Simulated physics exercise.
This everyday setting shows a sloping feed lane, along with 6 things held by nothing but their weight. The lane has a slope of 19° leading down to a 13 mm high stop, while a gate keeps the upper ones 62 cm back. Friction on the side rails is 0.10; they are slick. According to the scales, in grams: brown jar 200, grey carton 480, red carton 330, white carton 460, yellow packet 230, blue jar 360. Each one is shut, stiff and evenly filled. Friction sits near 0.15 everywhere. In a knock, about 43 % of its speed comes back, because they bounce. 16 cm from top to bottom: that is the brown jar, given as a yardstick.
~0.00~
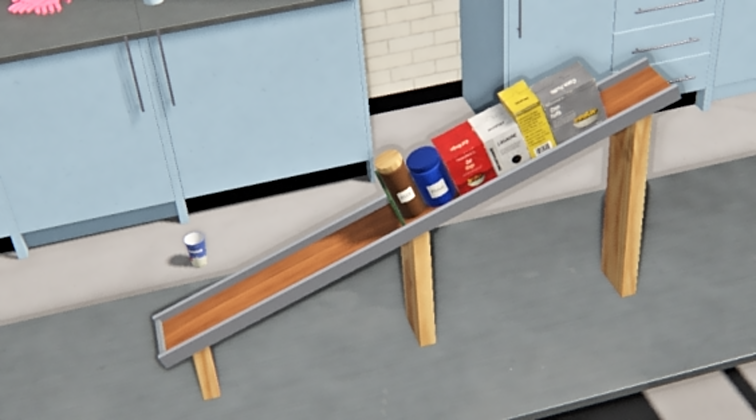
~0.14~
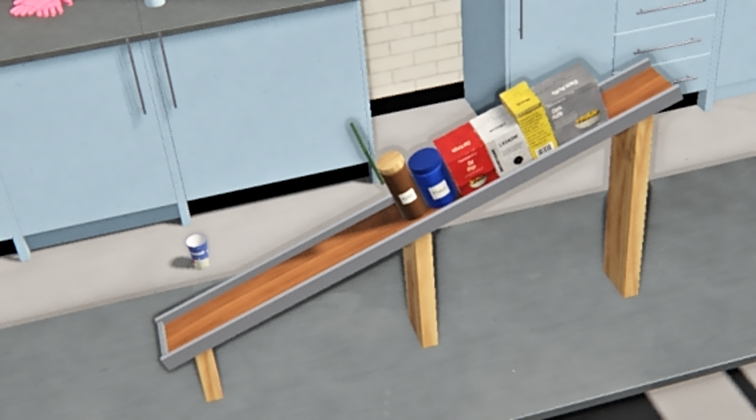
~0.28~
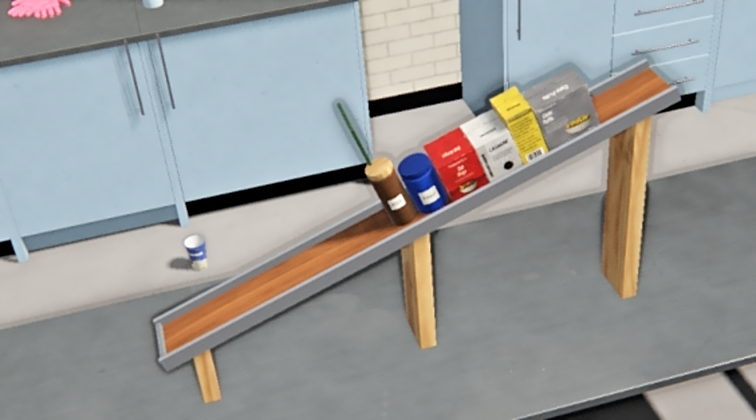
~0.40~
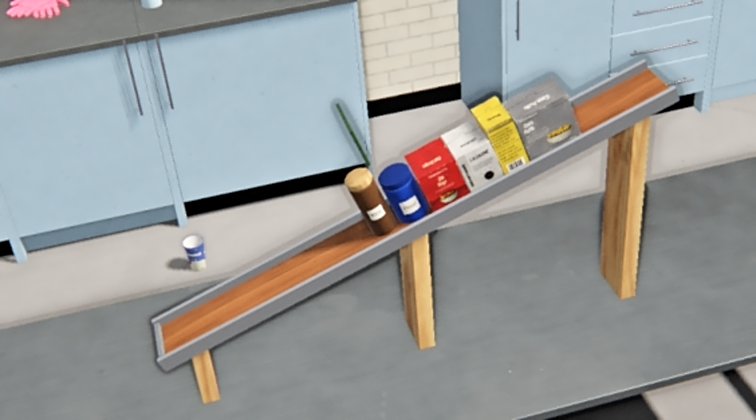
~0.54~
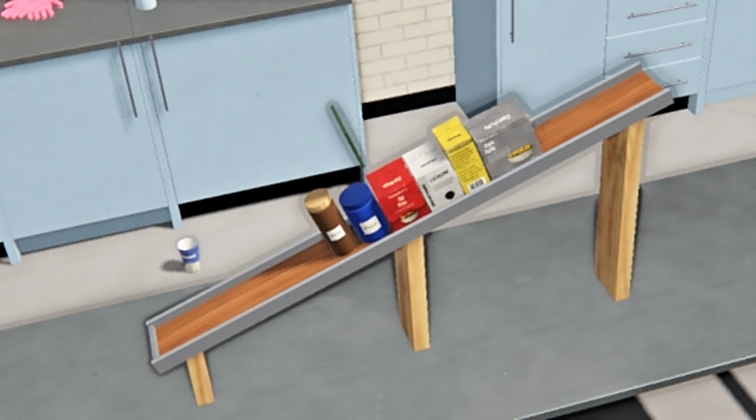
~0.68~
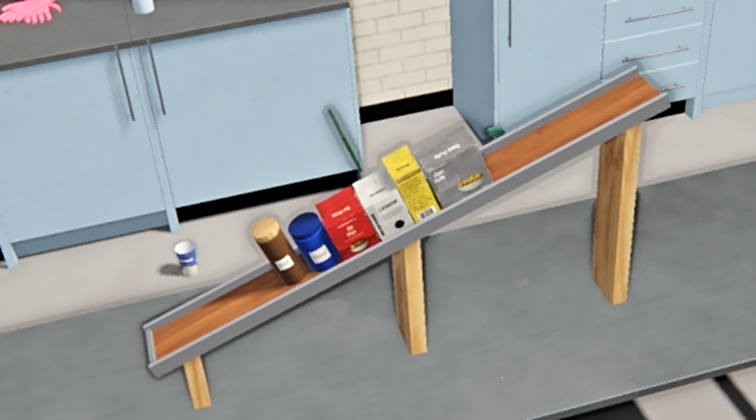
In a kitchen, a green gate swinging up and a brown jar, blue jar and four packages sliding down a sloping lane leftward.
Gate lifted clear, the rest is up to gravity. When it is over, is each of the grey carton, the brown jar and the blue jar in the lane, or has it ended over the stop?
The grey carton never makes it out, the brown jar makes it out, the blue jar makes it out.
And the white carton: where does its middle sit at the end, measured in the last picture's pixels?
It ends up at about (196, 307).
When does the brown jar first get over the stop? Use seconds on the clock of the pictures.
Around 1.0 seconds.
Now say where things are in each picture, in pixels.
The first picture shows gate shut; grey carton (568, 104); brown jar (400, 185); blue jar (431, 177).
The second picture shows leader 62 cm from the stop; yellow packet (530, 122); red carton (467, 161).
The third picture shows leader 60 cm from the stop; white carton (492, 147); yellow packet (520, 127).
The fourth picture shows leader 55 cm from the stop; brown jar (371, 202); red carton (438, 176).
The fifth picture shows leader 46 cm from the stop; brown jar (331, 223); yellow packet (462, 157).
The sixth picture shows leader 33 cm from the stop; grey carton (454, 168); brown jar (280, 252); blue jar (314, 242).
By 0.78 s, leader 22 cm from the stop; grey carton near (412, 190); brown jar near (236, 275); blue jar near (272, 264).
By 0.98 s, brown jar rocked 17° off its seat near (137, 323); blue jar near (176, 311); grey carton near (311, 241).
By 1.28 s, brown jar and blue jar now over the stop; grey carton on its side near (332, 231); white carton rocked 16° off its seat.
By 1.68 s, grey carton on its side near (266, 273); yellow packet rocked 18° off its seat.
When it is over (5.3 s), over the stop, brown jar and blue jar; lying over in the lane, grey carton; the other 3 in the lane. In the last view, grey carton near (261, 271), brown jar near (50, 391).
